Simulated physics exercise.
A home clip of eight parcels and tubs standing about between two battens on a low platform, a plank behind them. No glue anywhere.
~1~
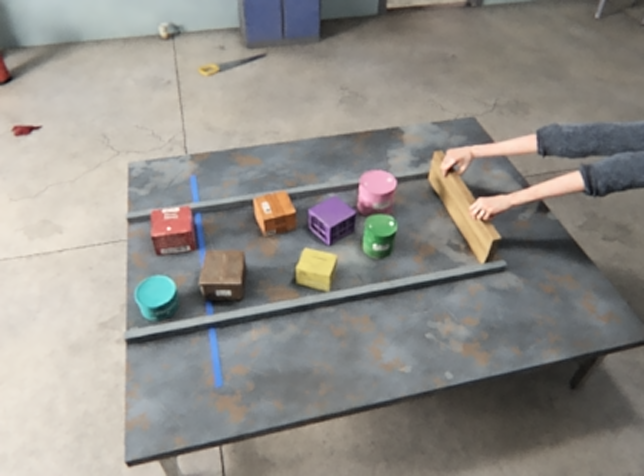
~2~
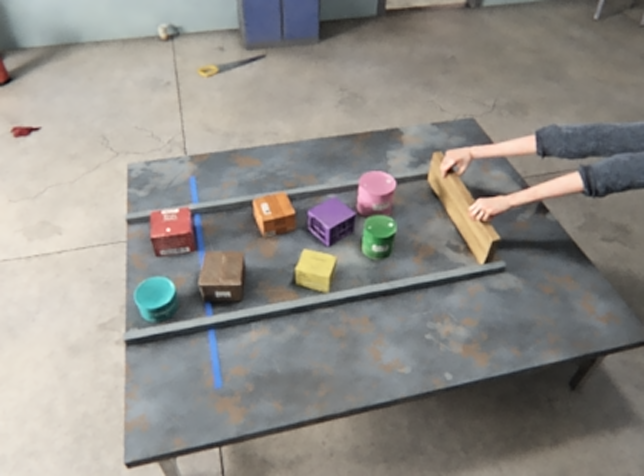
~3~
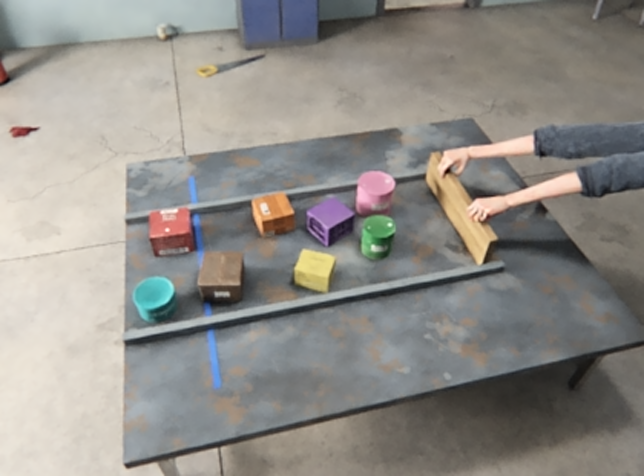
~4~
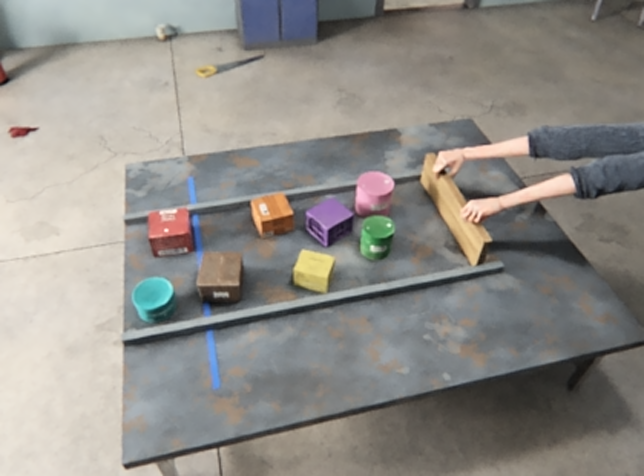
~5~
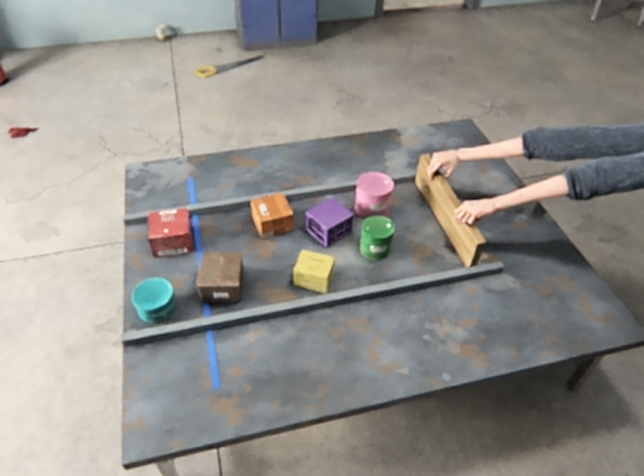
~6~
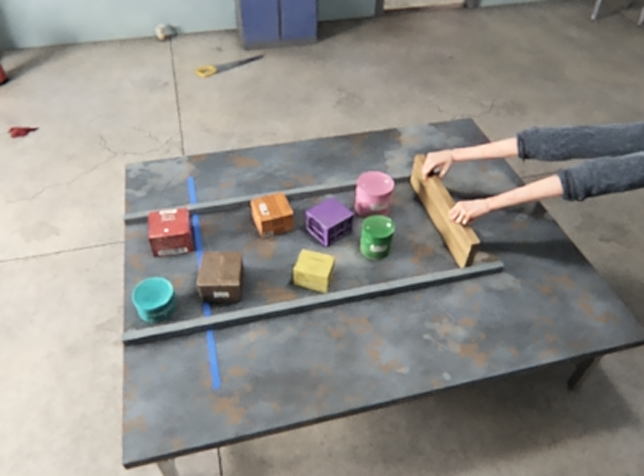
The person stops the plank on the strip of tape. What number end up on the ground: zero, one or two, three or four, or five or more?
The number that fall off is one or two.
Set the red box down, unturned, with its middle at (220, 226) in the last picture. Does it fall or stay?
It goes over.
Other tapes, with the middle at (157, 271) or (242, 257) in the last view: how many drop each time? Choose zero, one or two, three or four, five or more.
Taking them in turn, five or more; none.
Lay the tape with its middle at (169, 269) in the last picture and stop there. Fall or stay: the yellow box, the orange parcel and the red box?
The yellow box stays on, the orange parcel is lost, the red box tumbles off.
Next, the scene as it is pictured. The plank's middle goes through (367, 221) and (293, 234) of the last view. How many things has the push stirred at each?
By then 3, and 5.
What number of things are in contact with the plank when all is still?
That makes 3.
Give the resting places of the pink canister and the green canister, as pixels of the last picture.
The pink canister at (176, 225), the green canister at (185, 277).
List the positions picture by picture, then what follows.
In the first picture, turquoise pail (158, 299); red box (174, 230); brown tote (224, 276); plank (461, 205); tape (204, 262).
In the second picture, red box (173, 232); yellow box (316, 271).
In the third picture, brown tote (223, 277); pink canister (375, 196).
In the fourth picture, turquoise pail (155, 300); orange parcel (273, 215).
In the fifth picture, red box (171, 233); purple crate (329, 222).
In the sixth picture, turquoise pail (155, 300); red box (171, 232); brown tote (222, 277); plank (442, 209); tape (201, 264).
Soon after, none off yet; turquoise pail at rest near (155, 300); red box at rest near (171, 232); brown tote at rest near (222, 277).
In the end, the number that fall off is one or two; gone, red box and turquoise pail.
